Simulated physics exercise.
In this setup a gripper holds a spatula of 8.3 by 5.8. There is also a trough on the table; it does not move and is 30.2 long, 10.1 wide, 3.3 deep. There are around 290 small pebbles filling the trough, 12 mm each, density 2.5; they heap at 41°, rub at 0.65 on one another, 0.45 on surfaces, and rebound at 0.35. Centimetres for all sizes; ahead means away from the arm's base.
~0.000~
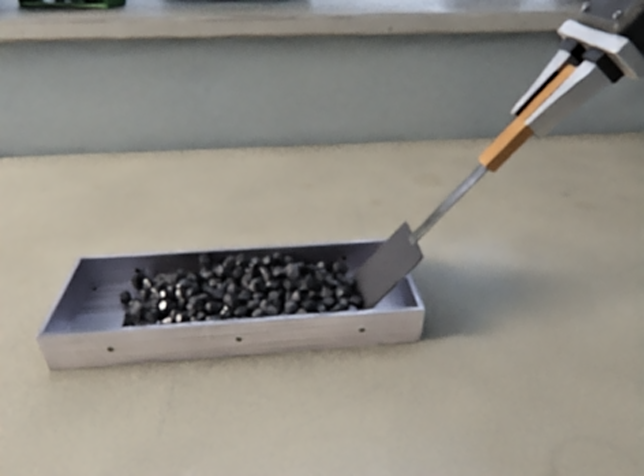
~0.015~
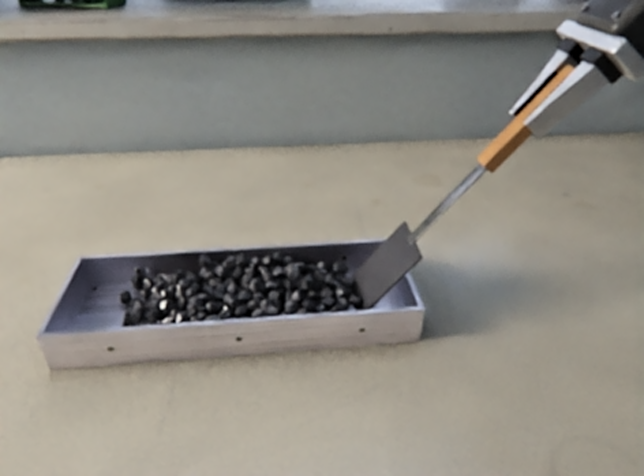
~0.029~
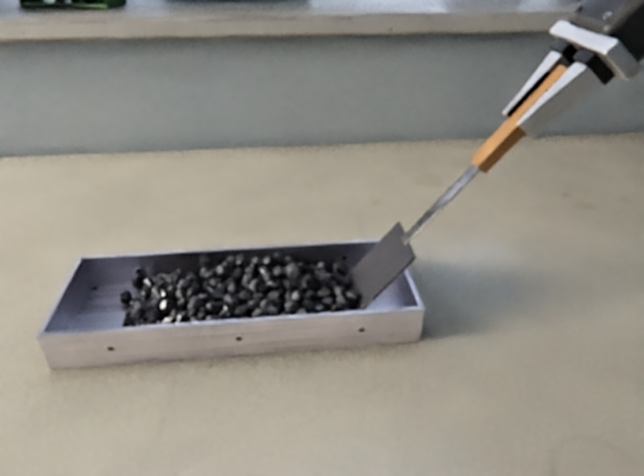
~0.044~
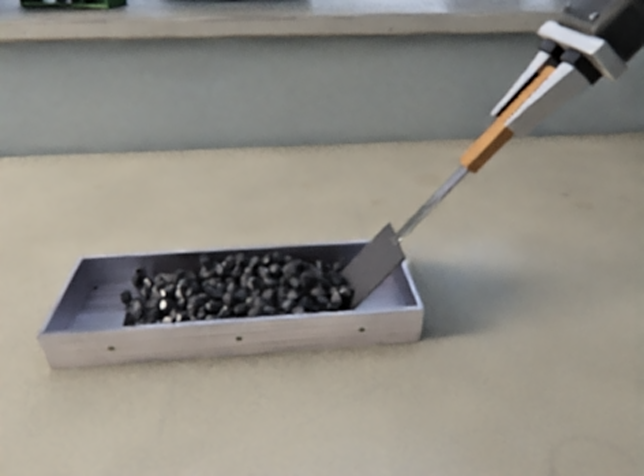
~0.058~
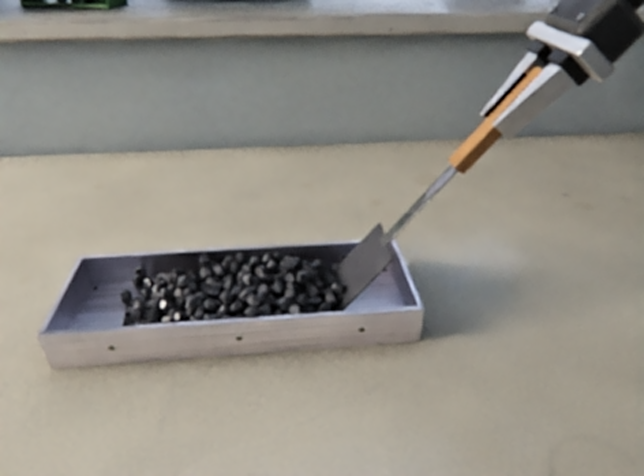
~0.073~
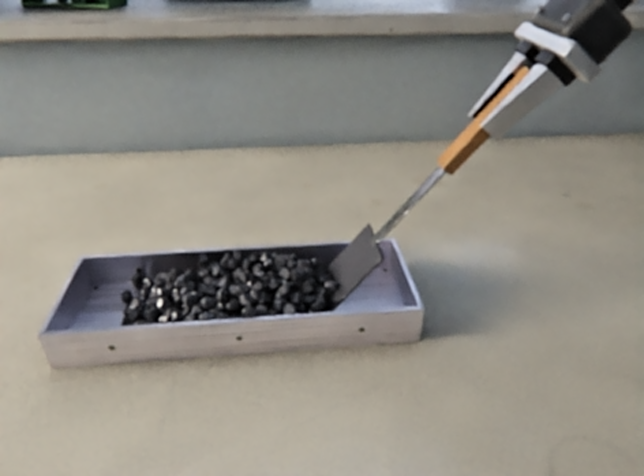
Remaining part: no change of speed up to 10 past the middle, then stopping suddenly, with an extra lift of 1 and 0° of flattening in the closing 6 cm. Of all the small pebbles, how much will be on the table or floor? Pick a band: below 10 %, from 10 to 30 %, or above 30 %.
From 10 to 30 %.
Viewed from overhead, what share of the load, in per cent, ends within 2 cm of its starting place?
I'd say some 5 in a hundred.
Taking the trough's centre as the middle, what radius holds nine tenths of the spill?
It comes to about 25 cm.
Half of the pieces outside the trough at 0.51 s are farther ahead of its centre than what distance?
It's close to 14 cm ahead of the centre.
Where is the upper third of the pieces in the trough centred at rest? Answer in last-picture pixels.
About (106, 285).
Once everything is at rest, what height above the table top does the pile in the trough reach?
5.5 cm.
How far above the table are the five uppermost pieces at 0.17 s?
6 cm.
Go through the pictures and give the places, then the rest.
In the first frame, the spatula top edge at (415, 238), sloping 52°; upper third of the load around (245, 289), from x 125 to 355, top at y 260; 292 in the trough.
In the second frame, the spatula top edge at (413, 238), sloping 52°; upper third of the load around (245, 289), from x 125 to 355, top at y 260.
In the third frame, the spatula top edge at (407, 238), sloping 52°; upper third of the load around (245, 289), from x 125 to 355, top at y 260.
In the fourth frame, the spatula top edge at (397, 239), sloping 52°; upper third of the load around (253, 288), from x 125 to 345, top at y 260.
In the fifth frame, the spatula top edge at (386, 240), sloping 52°; upper third of the load around (248, 287), from x 125 to 345, top at y 260.
In the sixth frame, the spatula top edge at (376, 240), sloping 52°; upper third of the load around (248, 285), from x 125 to 345, top at y 260; 292 in the trough.
After 0.17 s, sloping 52°, highest piece 7 above the table; 291 in the trough, 1 on the table or floor.
After 0.26 s, sloping 52°, highest piece 7 above the table; 290 in the trough, 1 on the table or floor, 1 on the blade or in flight.
After 0.51 s, sloping 52°, highest piece 6 above the table; 246 in the trough, 38 on the table or floor, 8 on the blade or in flight.
After 1.56 s, sloping 52°, highest piece 5 above the table; 243 in the trough, 49 on the table or floor.
In the end, 243 in the trough, 49 on the table or floor. That is 17 % on the table or floor.
